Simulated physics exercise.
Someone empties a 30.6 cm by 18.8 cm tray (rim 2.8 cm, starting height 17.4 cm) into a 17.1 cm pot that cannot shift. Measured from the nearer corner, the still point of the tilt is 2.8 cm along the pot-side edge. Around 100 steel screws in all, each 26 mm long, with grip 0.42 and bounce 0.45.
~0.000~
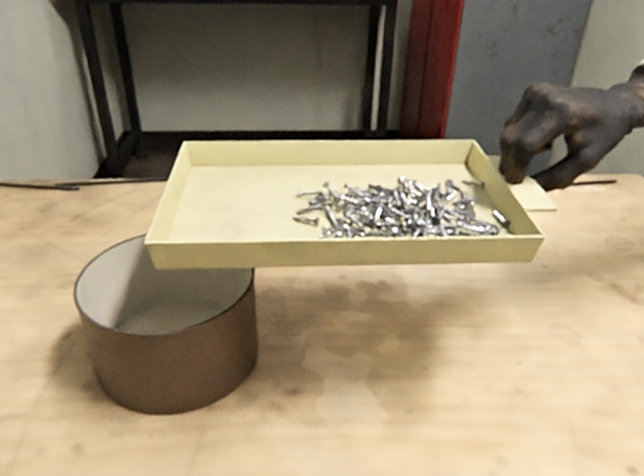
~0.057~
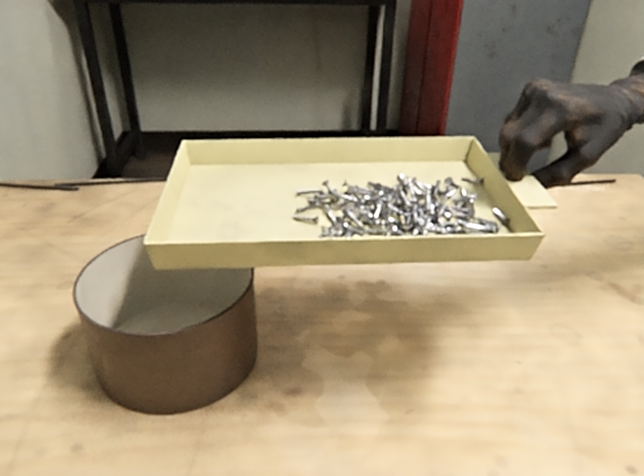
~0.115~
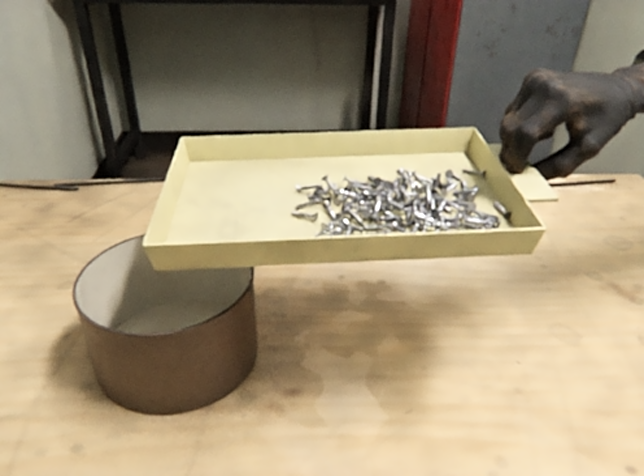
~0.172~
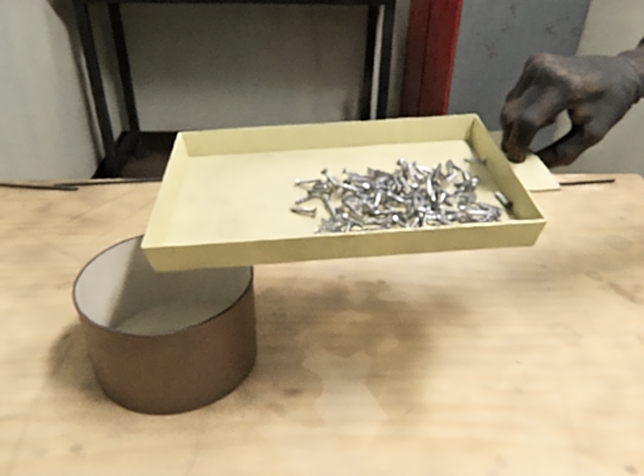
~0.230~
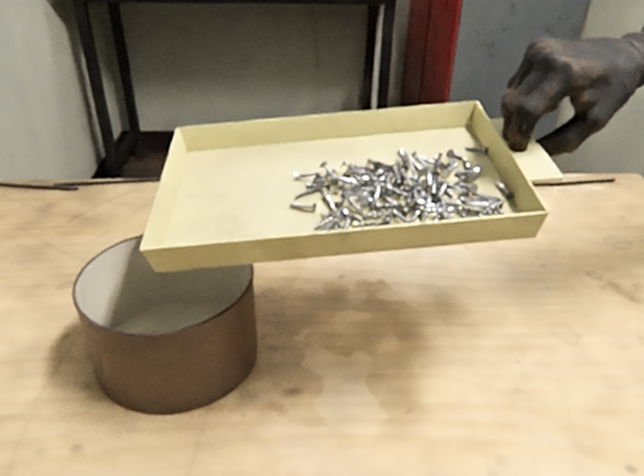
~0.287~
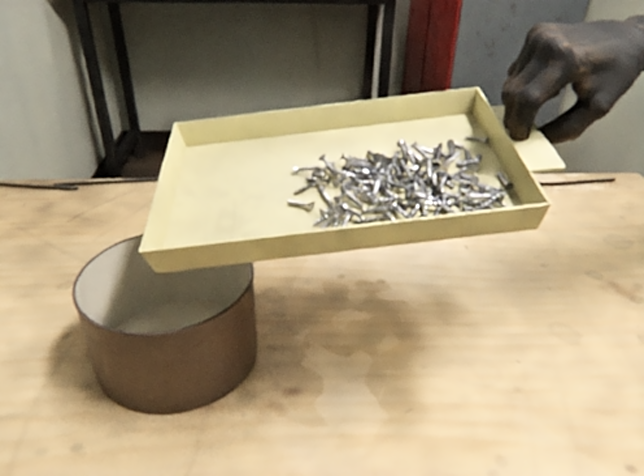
A plain room with a pale wooden tabletop, a dark metal stand and a red post behind it, is seen from slightly above the table by a still camera. A dark hand at the right holds a shallow cream tray of small silvery screws above a brown, pale-lined round pot at left. The hand rises, gently tilting the tray leftward, while the screws stay heaped towards its right side.
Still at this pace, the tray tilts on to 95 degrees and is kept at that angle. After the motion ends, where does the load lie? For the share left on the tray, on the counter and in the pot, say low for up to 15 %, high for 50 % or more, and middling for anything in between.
Left on the tray - low, counter - high, pot - low.
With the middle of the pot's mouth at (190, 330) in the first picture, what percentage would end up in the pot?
Estimate: ~ 100 %.
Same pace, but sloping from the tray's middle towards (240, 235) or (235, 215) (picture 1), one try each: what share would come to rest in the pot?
Roughly 20 per cent on the first try and 80 per cent on the second.
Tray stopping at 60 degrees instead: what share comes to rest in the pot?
In that case some 0 per cent.
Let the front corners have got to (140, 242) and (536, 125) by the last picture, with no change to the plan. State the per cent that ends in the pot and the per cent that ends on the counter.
Final per cent - pot 75, counter 25.
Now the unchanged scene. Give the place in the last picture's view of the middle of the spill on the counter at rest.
(147, 455).
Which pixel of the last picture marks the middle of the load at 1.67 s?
Near (190, 248).
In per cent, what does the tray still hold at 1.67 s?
It's roughly 95 percent.
Then, at 1.12 s, tilt 50 degrees; the tray holds 100 %, the pot 0 %.
After 1.67 s, tilt 76 degrees; the tray holds 95 %, the pot 0 %.
Then, at 2.28 s, tilt 95 degrees; the tray holds 10 %, the pot 0 %.
In the end, at 3.1 s, tray 0 %, counter 100 %, pot 0 %.
